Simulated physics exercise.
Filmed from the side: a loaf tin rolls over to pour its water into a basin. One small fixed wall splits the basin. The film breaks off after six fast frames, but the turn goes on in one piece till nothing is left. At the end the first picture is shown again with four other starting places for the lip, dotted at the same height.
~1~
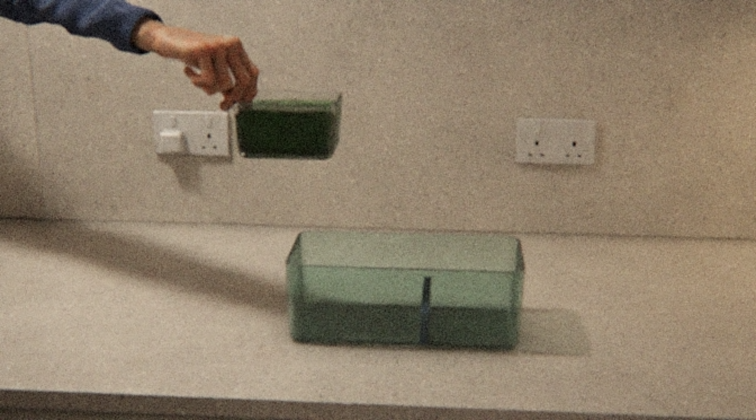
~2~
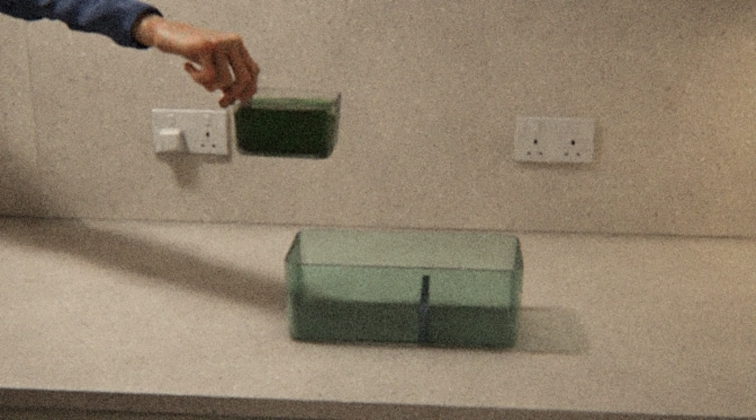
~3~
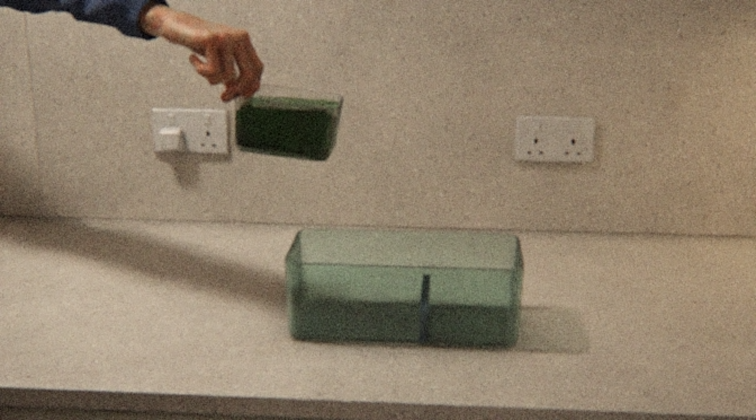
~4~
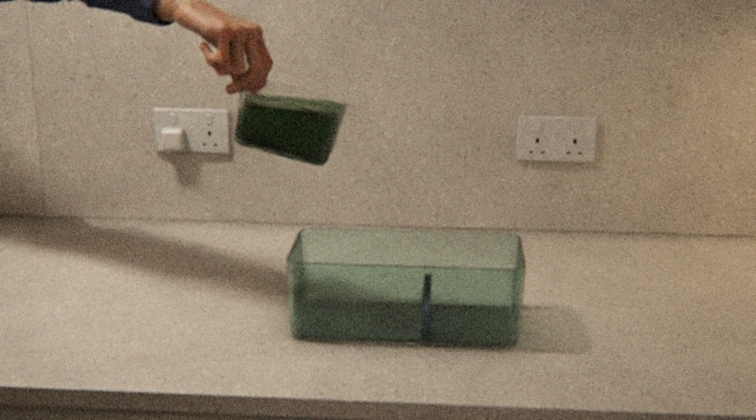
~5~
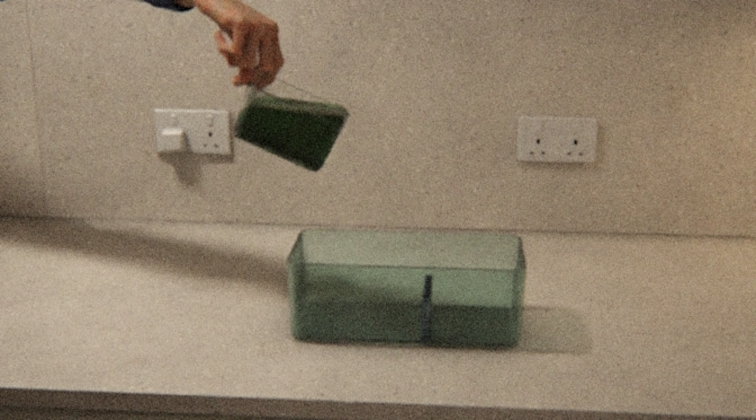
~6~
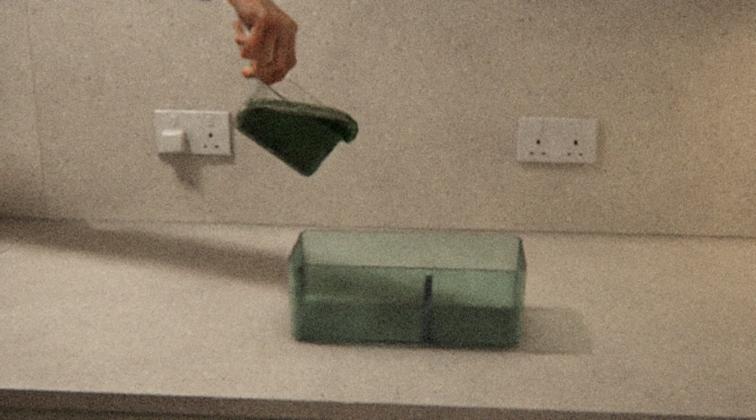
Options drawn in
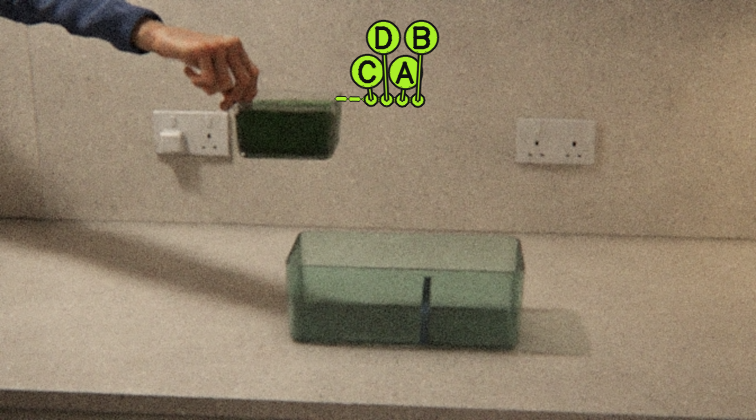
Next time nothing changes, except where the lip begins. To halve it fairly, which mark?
Choose C.
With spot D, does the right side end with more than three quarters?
No, it does not.
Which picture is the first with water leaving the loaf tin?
Picture 5.
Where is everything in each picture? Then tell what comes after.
In the first frame, upright, lip at (337, 98); basin from (290, 339) to (519, 347); top of the wall at (426, 293); nothing has left yet.
In the second frame, upright, lip at (336, 98); nothing has left yet.
In the third frame, tipped about 6°, lip at (338, 101); nothing has left yet.
In the fourth frame, tipped about 14°, lip at (342, 108); nothing has left yet.
In the fifth frame, tipped about 24°, lip at (345, 118); water is over the lip, down to (345, 118).
In the sixth frame, tipped about 35°, lip at (345, 130); water is over the lip, down to (349, 137).
In lime, A at (402, 100); B at (417, 100); C at (371, 99); D at (386, 99).
With A, about 25 % ends left of the wall and 69 % right of it; 6 % is lost outside.
With B, about 14 % ends left of the wall and 79 % right of it; 7 % is lost outside.
With C, about 48 % ends left of the wall and 48 % right of it; 4 % is lost outside.
With D, about 32 % ends left of the wall and 64 % right of it; 4 % is lost outside.
